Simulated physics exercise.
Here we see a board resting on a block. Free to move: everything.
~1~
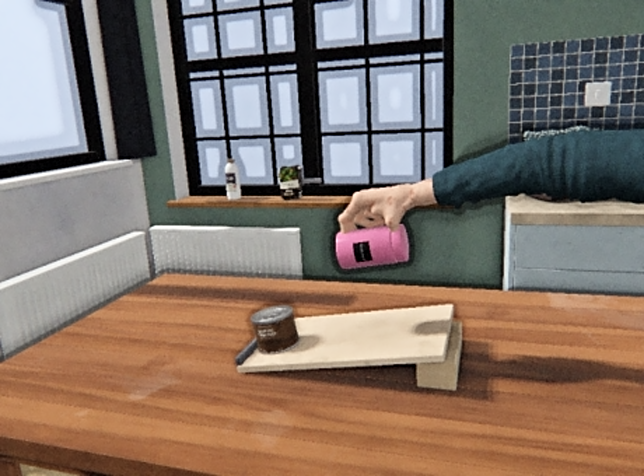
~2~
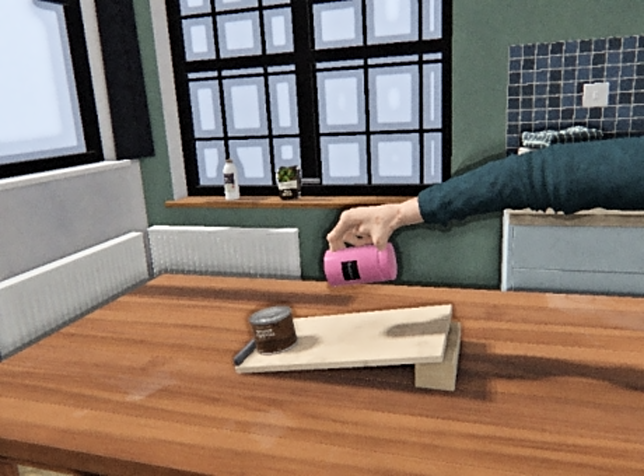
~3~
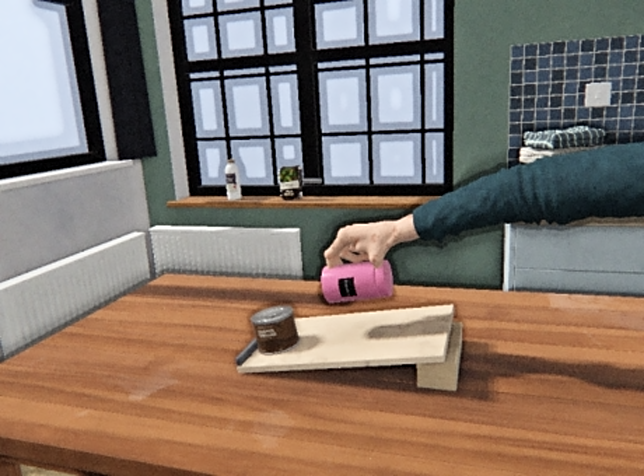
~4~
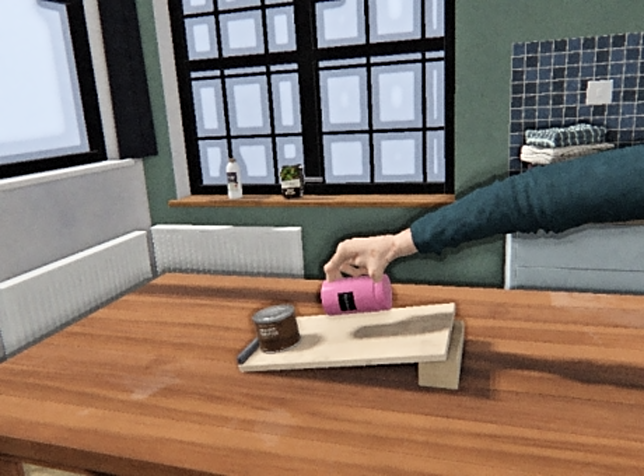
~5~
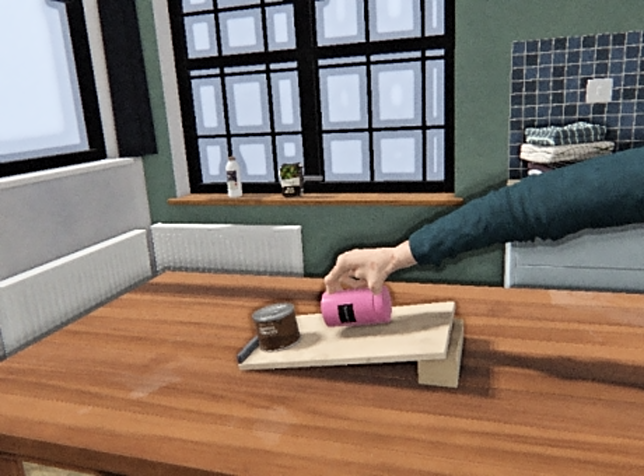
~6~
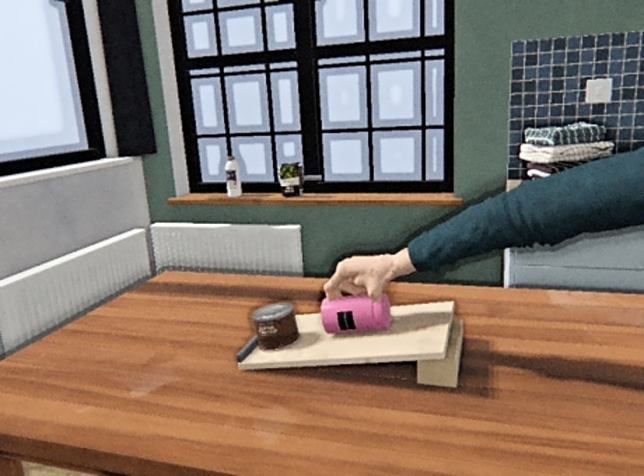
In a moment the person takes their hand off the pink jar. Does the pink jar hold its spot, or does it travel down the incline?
The pink jar holds its spot.
Then, 0.30 s later than the last frame, all is still.
Then, 0.70 s later than the last frame, pink jar resting near (357, 314).
When it is over, both as before. End places, in pixels of the last picture, pink jar near (357, 314). The pink jar stays where it is put.
